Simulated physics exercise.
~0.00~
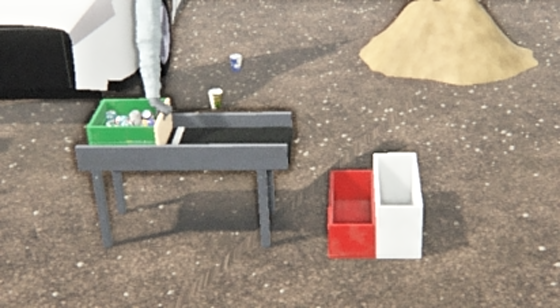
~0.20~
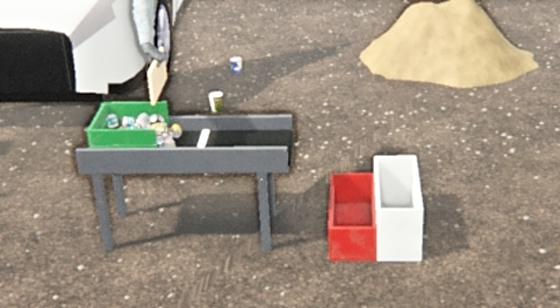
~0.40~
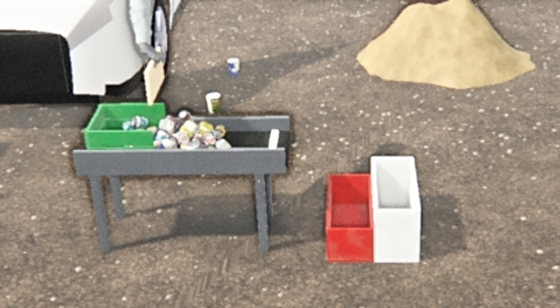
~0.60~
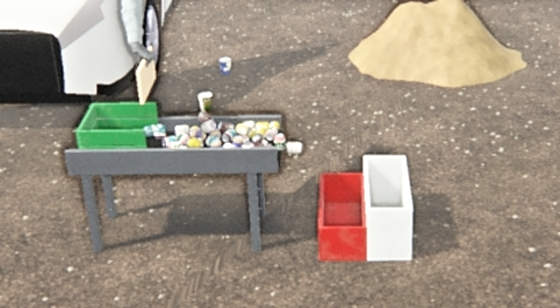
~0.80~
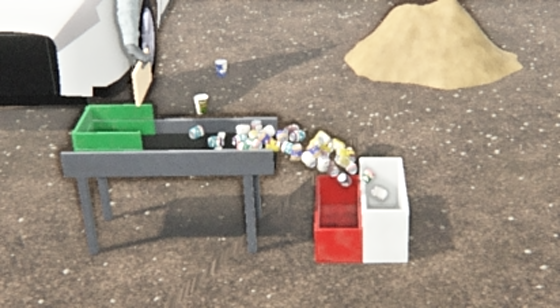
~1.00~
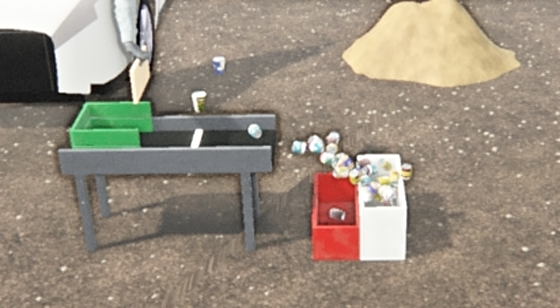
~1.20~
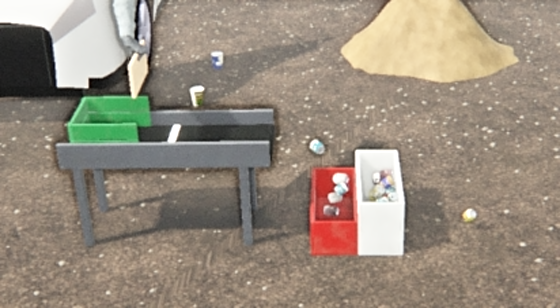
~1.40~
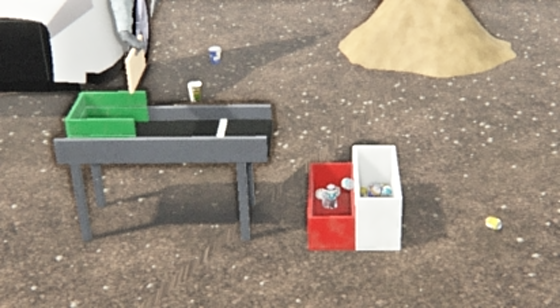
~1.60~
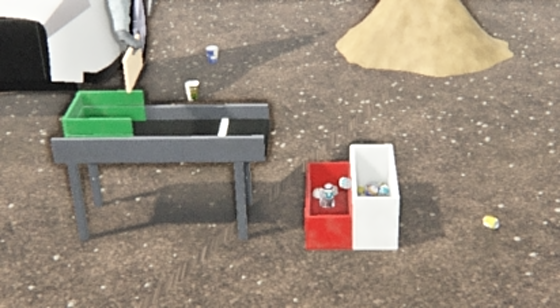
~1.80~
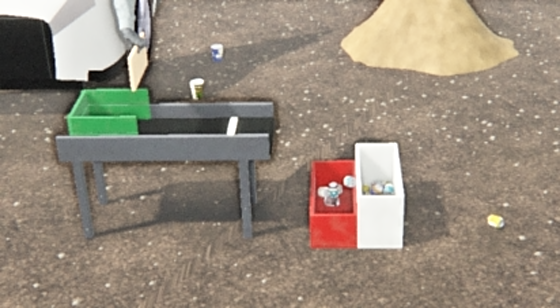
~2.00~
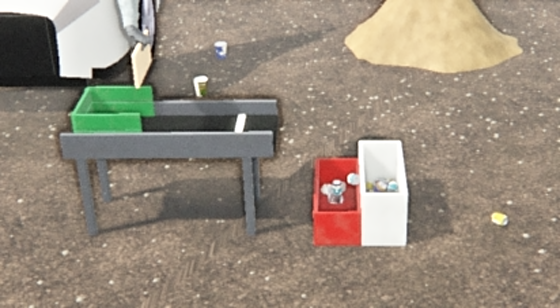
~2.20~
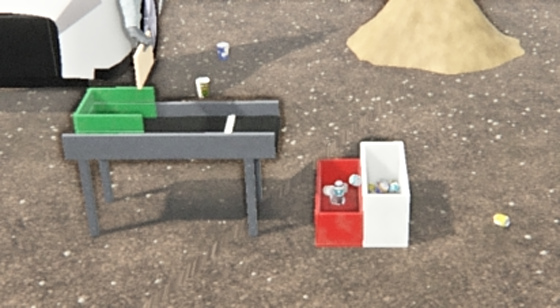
A grey belt table stands on brown, gritty ground, seen from above in a slightly swaying view, with a green pen of mini cans at its left end. A red tub and a taller white box sit to the right, a sand pile lies behind, and part of a white vehicle shows at upper left. A gate lifts, and the cans spill rightward along the dark belt. They fly off its end in a stream, most dropping into the white box and a few into the red tub. One yellowish can overshoots and rests on the ground at right.
